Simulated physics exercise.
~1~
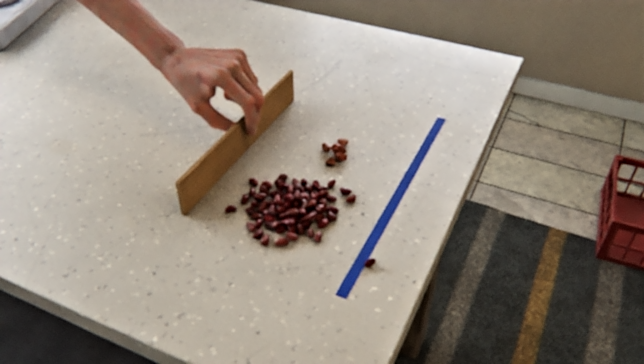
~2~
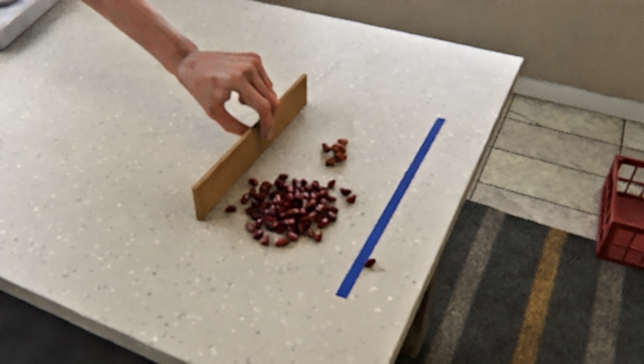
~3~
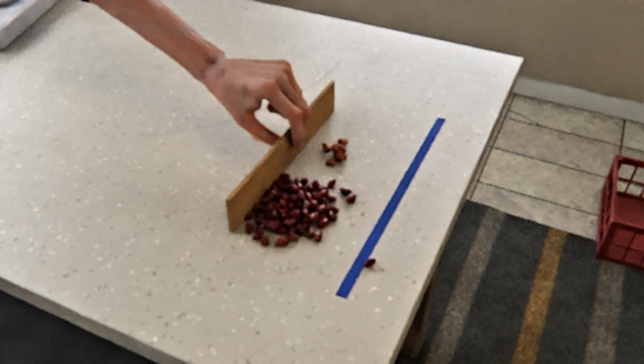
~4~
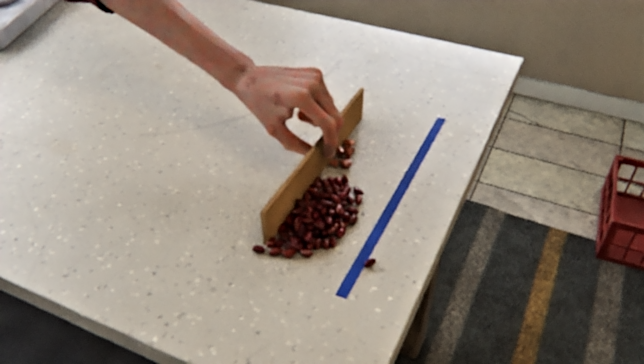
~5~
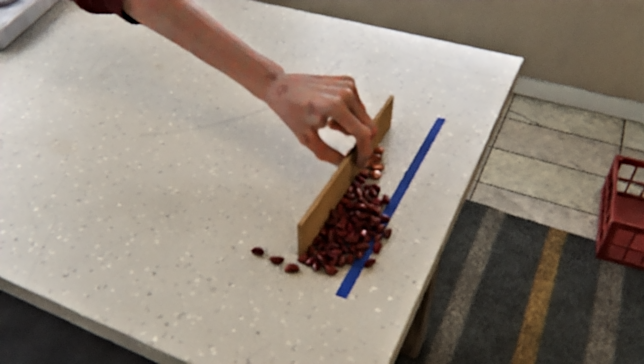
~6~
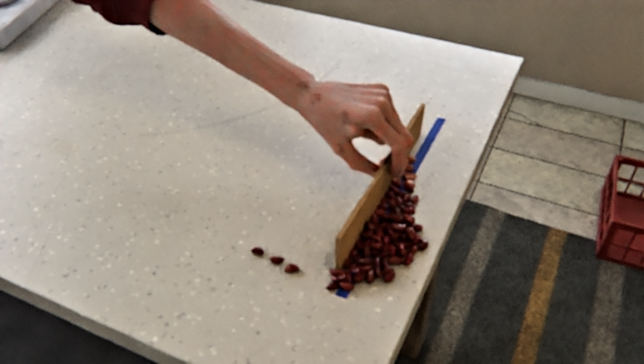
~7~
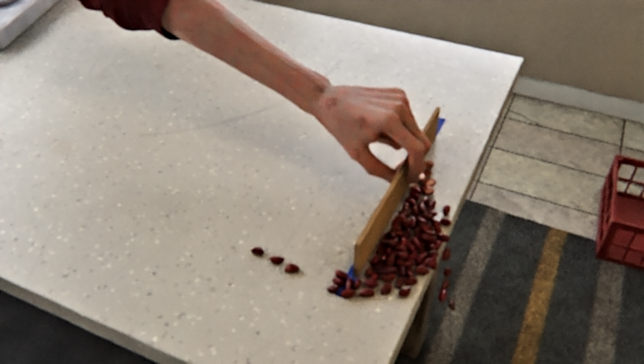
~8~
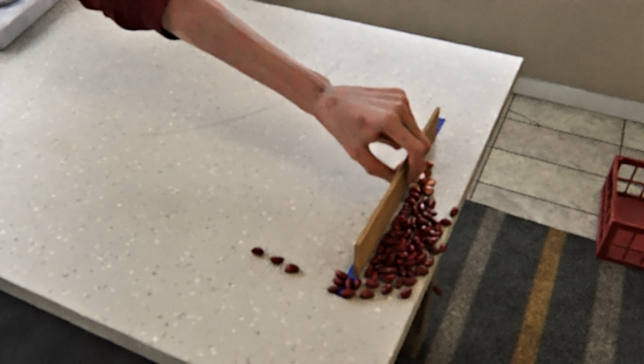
A hand reaching in from the upper left holds an upright tan card on a pale speckled table, seen from above at an angle. To the card's right lie a larger nearer heap of dark red pieces and a small farther cluster, with blue tape beyond them and a striped mat and red crate at right. The card sweeps right, gathering the heap and then the cluster, leaving a few pieces behind. It pushes them across the tape and stops there. A few nearer pieces drop over the table's edge, while most stay piled against the card.
